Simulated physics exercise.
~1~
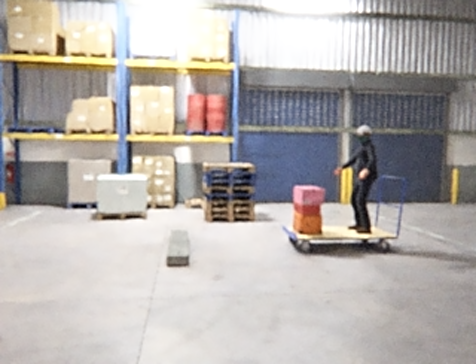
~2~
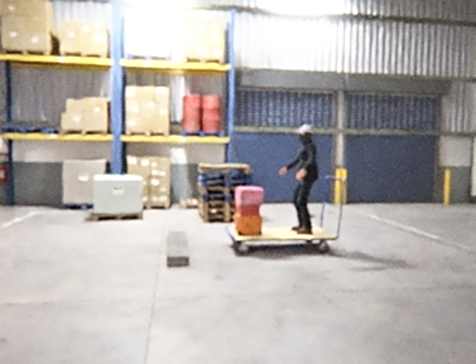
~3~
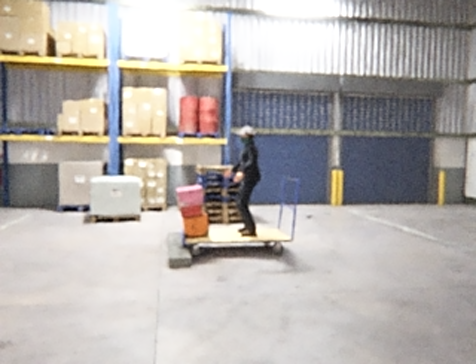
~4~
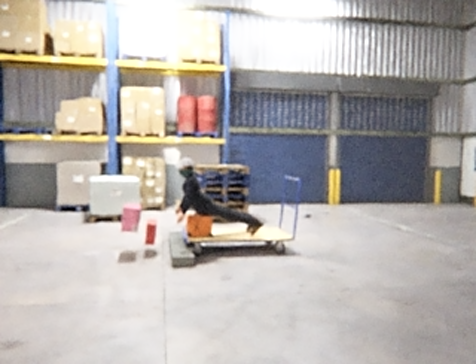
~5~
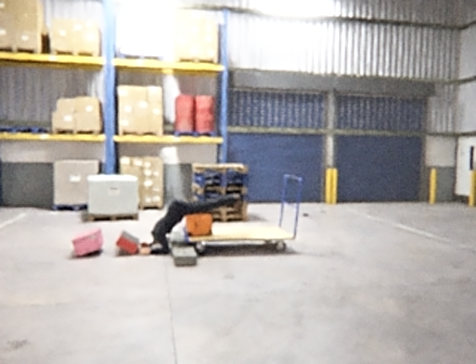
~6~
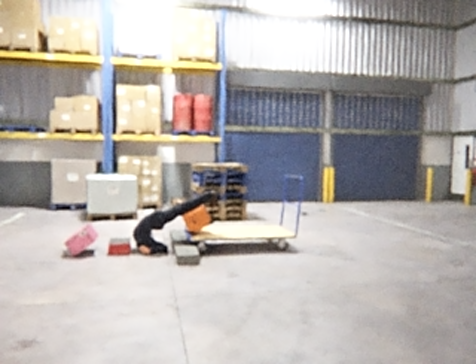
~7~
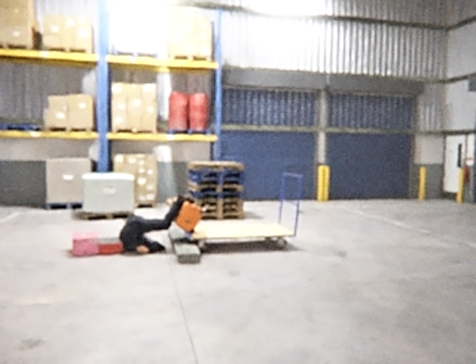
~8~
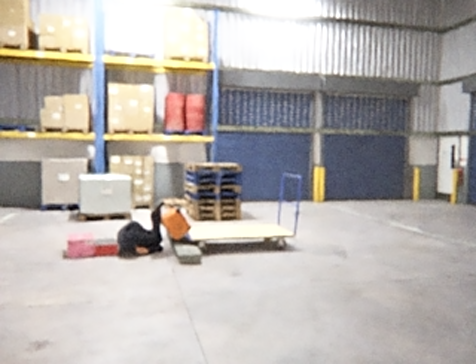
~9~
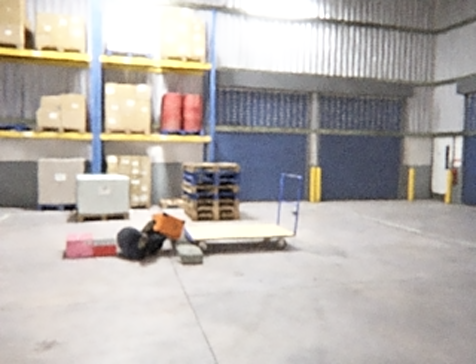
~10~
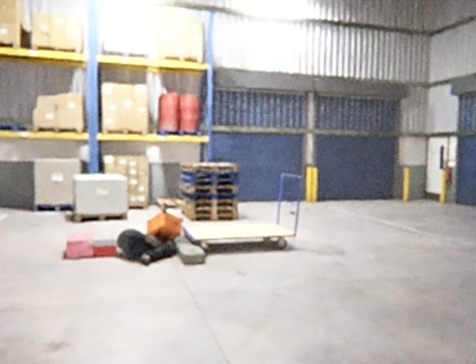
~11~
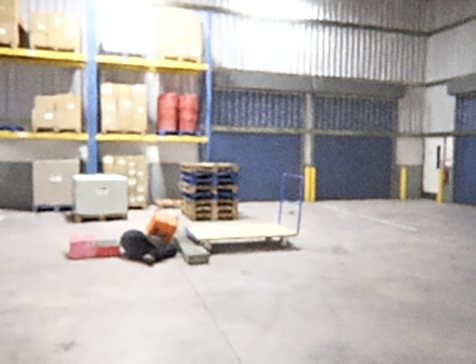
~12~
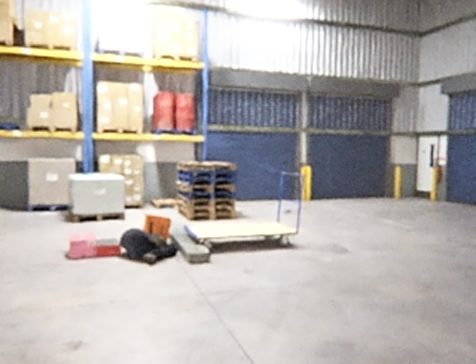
A person riding a flat trolley rolled left across a warehouse until it stopped dead against a low kerb, pitching them headfirst over the front with the pink, red and orange boxes, and they ended crumpled on the floor among them.
